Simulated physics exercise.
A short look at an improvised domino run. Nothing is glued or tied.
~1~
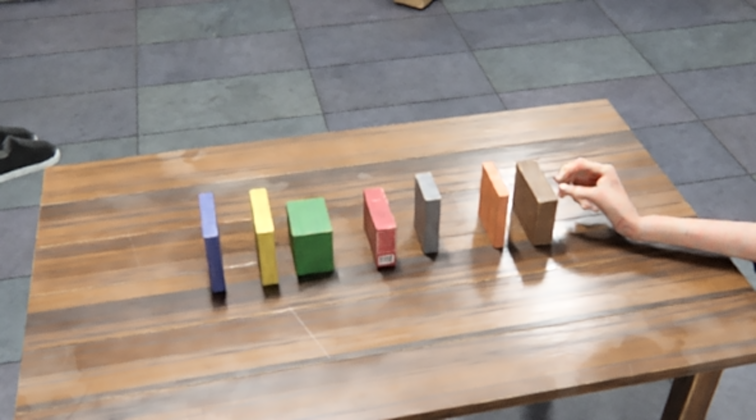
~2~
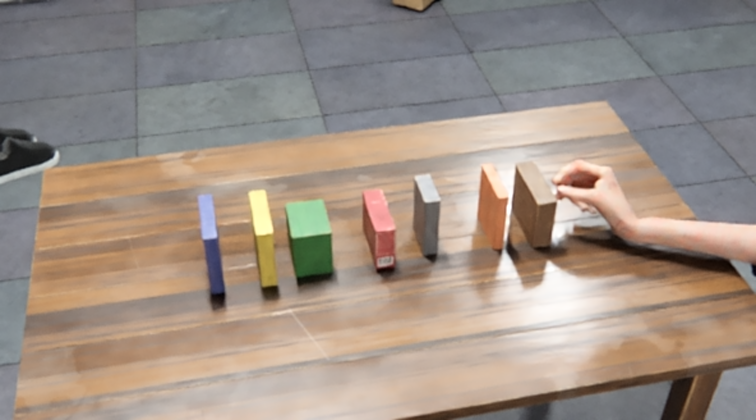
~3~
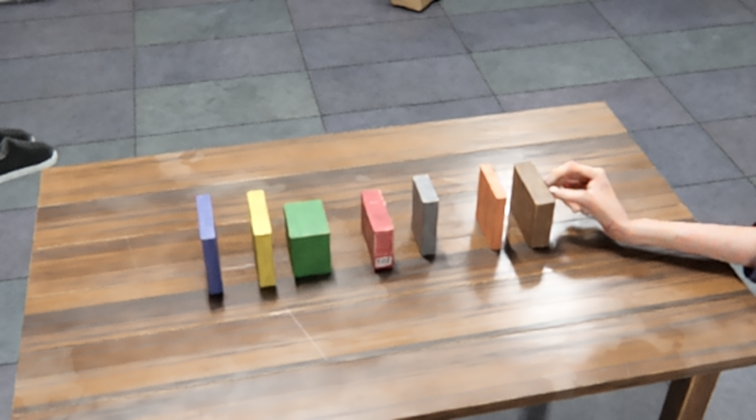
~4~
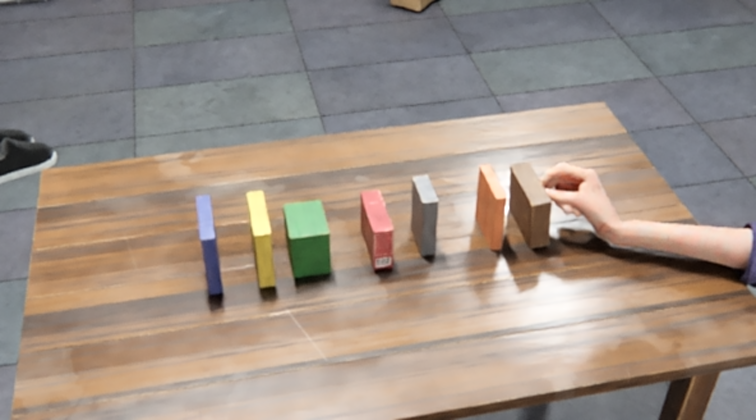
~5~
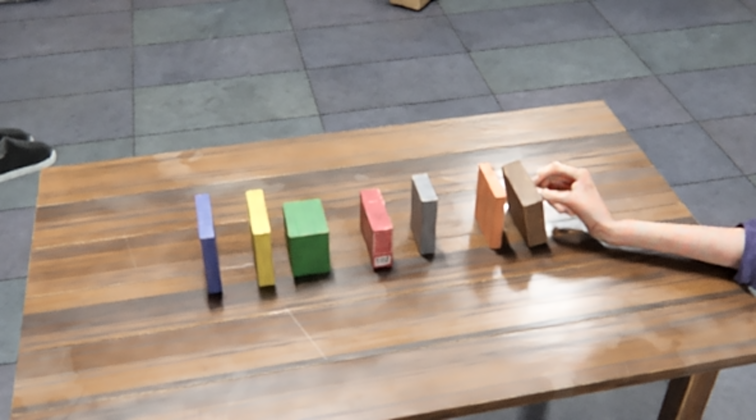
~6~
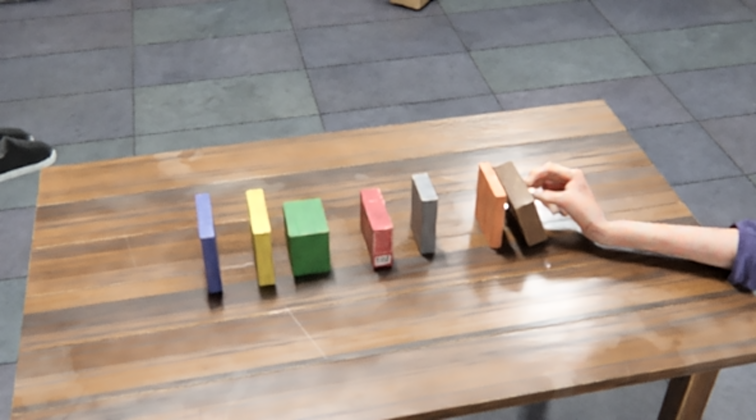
A hand at the right pushes the brown block, which tilts left toward the orange board beside it, while the grey, red, green, yellow and blue pieces farther left in the row stay upright on the wooden table.
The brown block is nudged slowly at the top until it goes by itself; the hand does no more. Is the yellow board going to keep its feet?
The yellow board stays upright.
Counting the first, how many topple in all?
In all, 4.
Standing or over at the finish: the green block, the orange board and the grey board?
The green block stays upright; the orange board tips over; the grey board falls over.
Then, 0.30 s after the last picture, brown block 62° over; orange board tipped 46° from how it was.
Then, 0.40 s after the last picture, brown block 73° over; orange board tipped 74° from how it was; grey board tipped 15° from how it was.
Then, 0.50 s after the last picture, brown block 73° over; orange board on its side; grey board tipped 27° from how it was; red packet tipped 7° from how it was.
Then, 0.80 s after the last picture, brown block 73° over; orange board on its side; grey board tipped 59° from how it was; red packet tipped 59° from how it was.
At rest, tipped over on the table, grey board, orange board and red packet; the other 2 in place. Seen from the same camera at the end, yellow board near (261, 237).
